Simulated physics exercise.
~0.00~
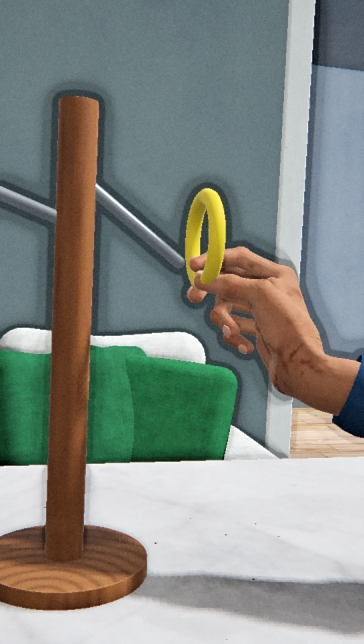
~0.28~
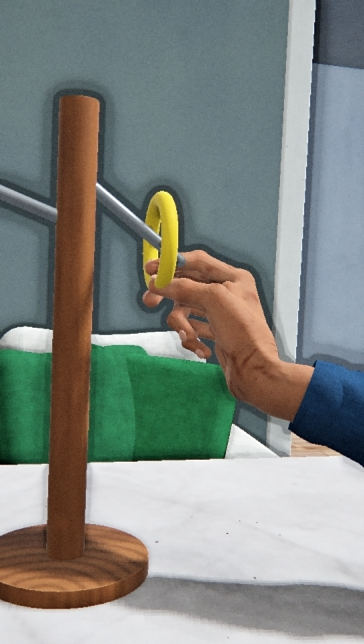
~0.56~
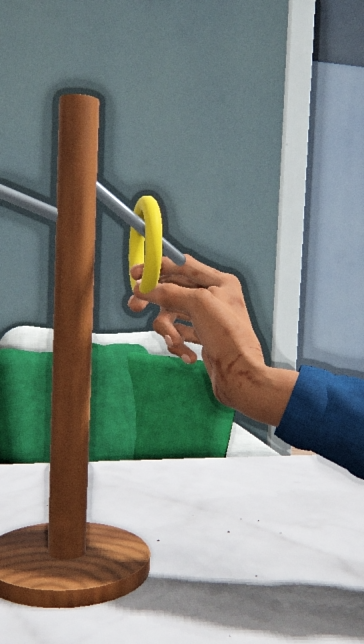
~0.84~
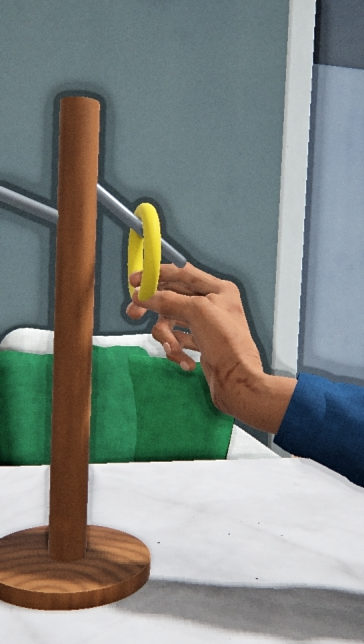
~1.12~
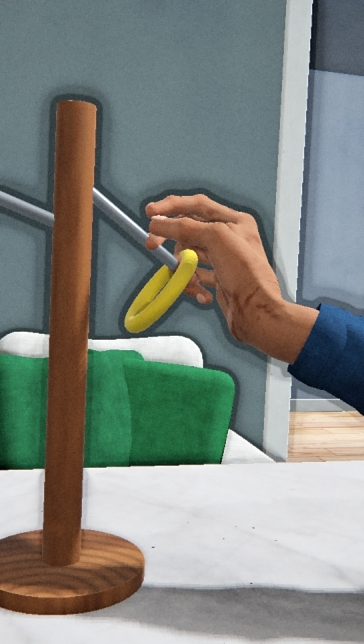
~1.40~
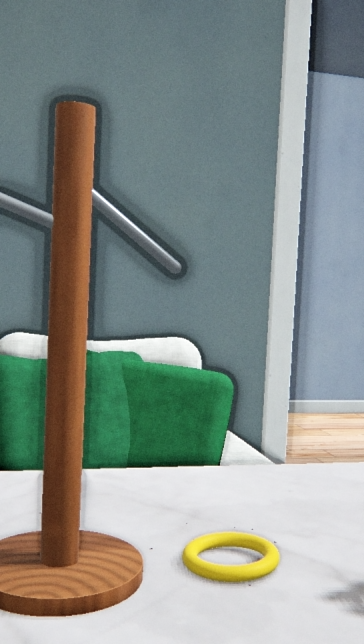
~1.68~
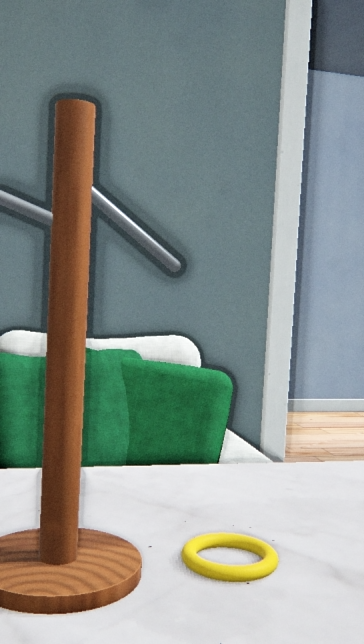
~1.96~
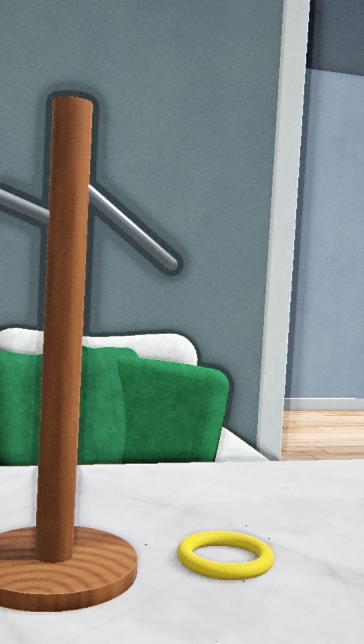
A hand held a yellow ring upright and moved it left toward a wooden peg stand on a white table, then let go before reaching it, and the ring tipped, fell and ended up lying flat on the table beside the stand.
